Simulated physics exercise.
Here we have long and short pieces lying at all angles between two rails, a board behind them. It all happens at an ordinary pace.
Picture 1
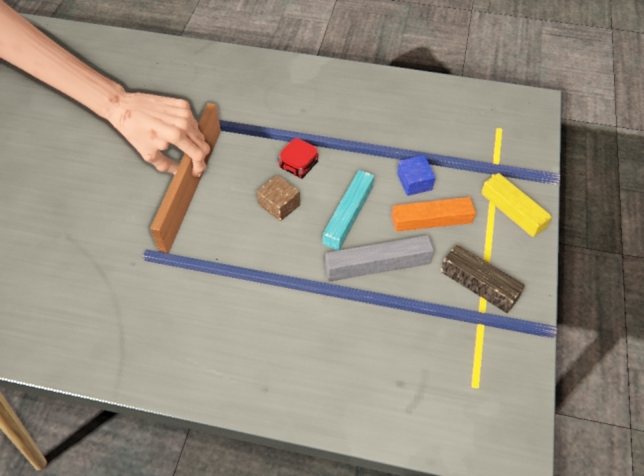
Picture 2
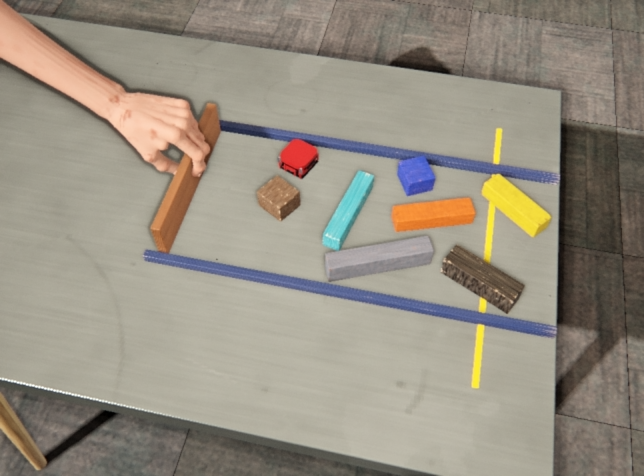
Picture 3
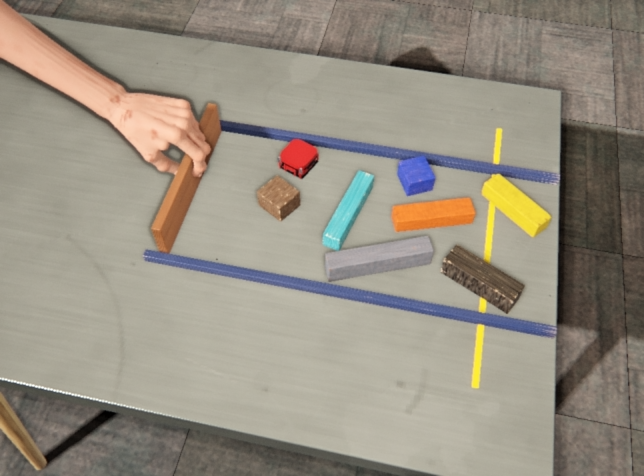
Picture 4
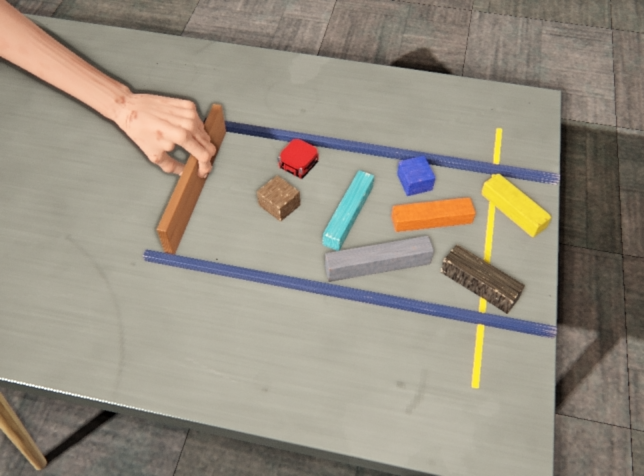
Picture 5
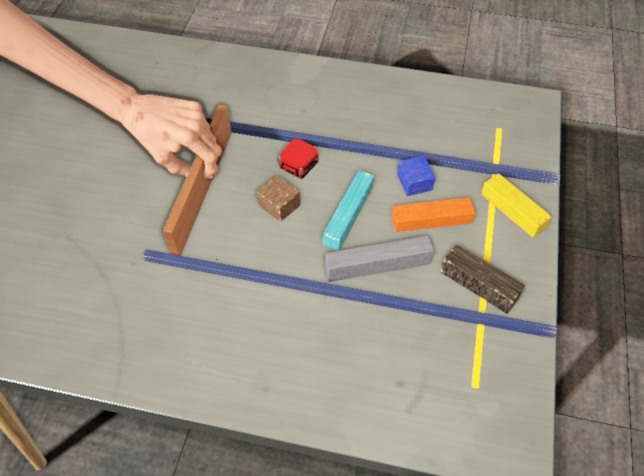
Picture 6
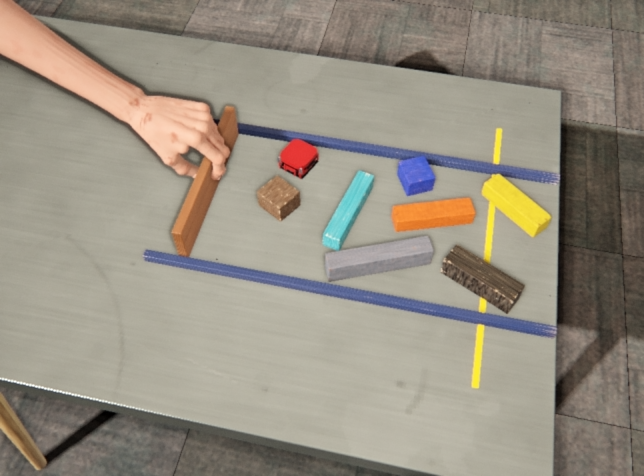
On a grey tabletop, a hand slides an upright wooden board slightly right between blue rails, toward scattered, motionless coloured blocks.
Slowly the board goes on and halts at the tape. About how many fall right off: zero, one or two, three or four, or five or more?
As it turns out, the number that fall off is three or four.
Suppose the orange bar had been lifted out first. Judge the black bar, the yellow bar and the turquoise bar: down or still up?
The black bar drops off, the yellow bar tumbles off, the turquoise bar does not fall.
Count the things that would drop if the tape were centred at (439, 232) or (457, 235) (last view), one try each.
It would be 0 and 0.
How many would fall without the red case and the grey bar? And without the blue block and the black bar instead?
0 in the first case, 1 in the second.
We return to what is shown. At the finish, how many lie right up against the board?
In contact: 3.
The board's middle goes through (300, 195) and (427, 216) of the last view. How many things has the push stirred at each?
First 2, then 8.
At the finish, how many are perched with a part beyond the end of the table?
1 of them.
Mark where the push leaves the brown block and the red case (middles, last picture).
The brown block at (508, 224), the red case at (509, 191).
A little later, none off yet; yellow bar at rest near (515, 205); black bar at rest near (482, 278); orange bar at rest near (433, 215).
When it is over, the number that fall off is three or four; down, orange bar, black bar and yellow bar.
